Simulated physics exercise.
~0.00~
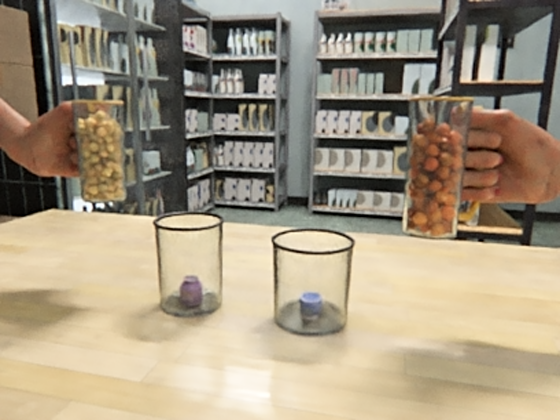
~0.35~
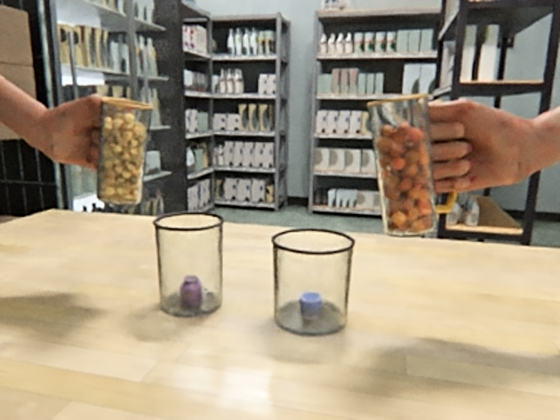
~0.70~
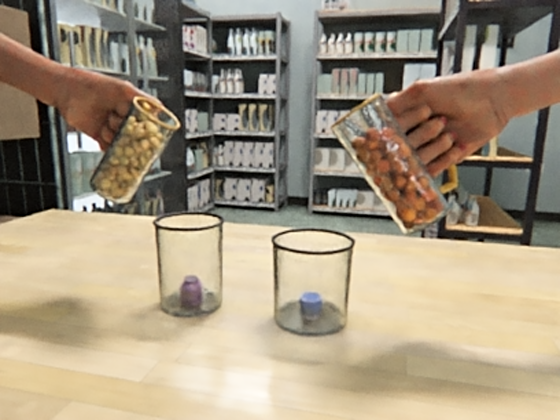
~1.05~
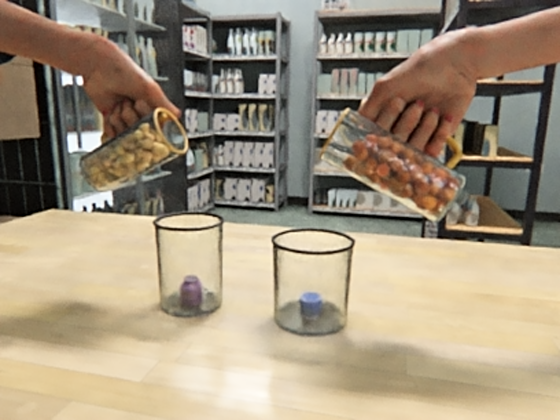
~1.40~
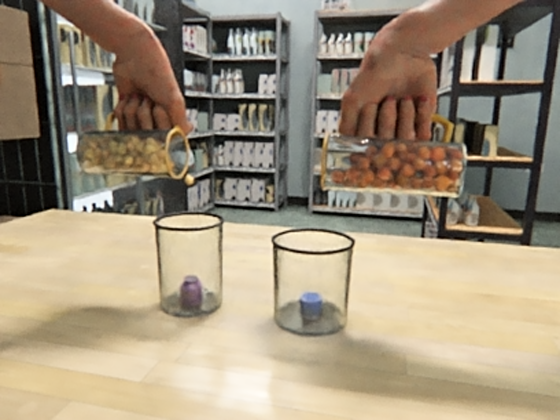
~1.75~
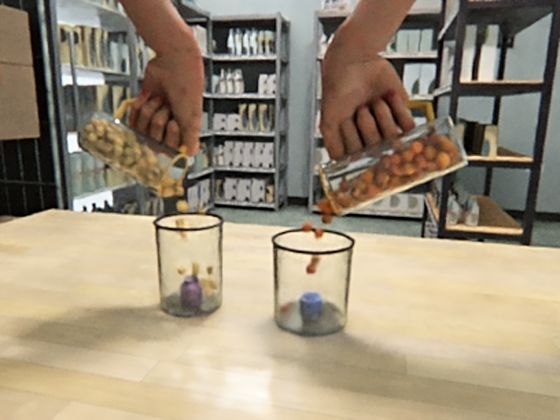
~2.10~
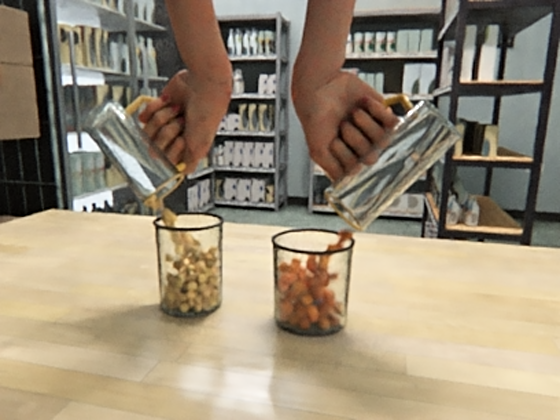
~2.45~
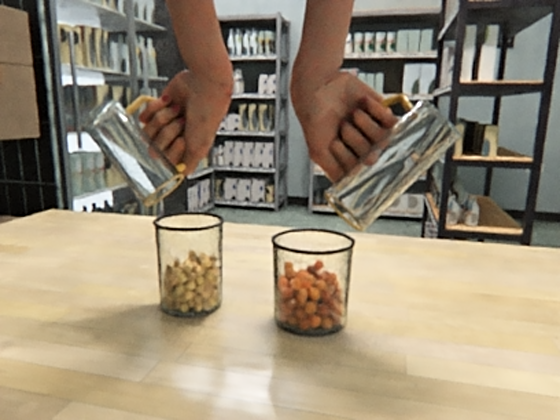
At the start, two hands hold clear cups above a wooden table, the left filled with pale, nut-like pieces and the right with orange-red ones. Below stand two open glasses, a small purple object in the left and a blue one in the right. The hands move inward and tip the cups onto their sides, with nothing falling at first. Then pieces begin to trickle into both glasses. The cups tilt further, mouths down, and empty completely. Finally, each glass is about half full, both small objects are buried from sight, and the hands still hold the empty cups above.
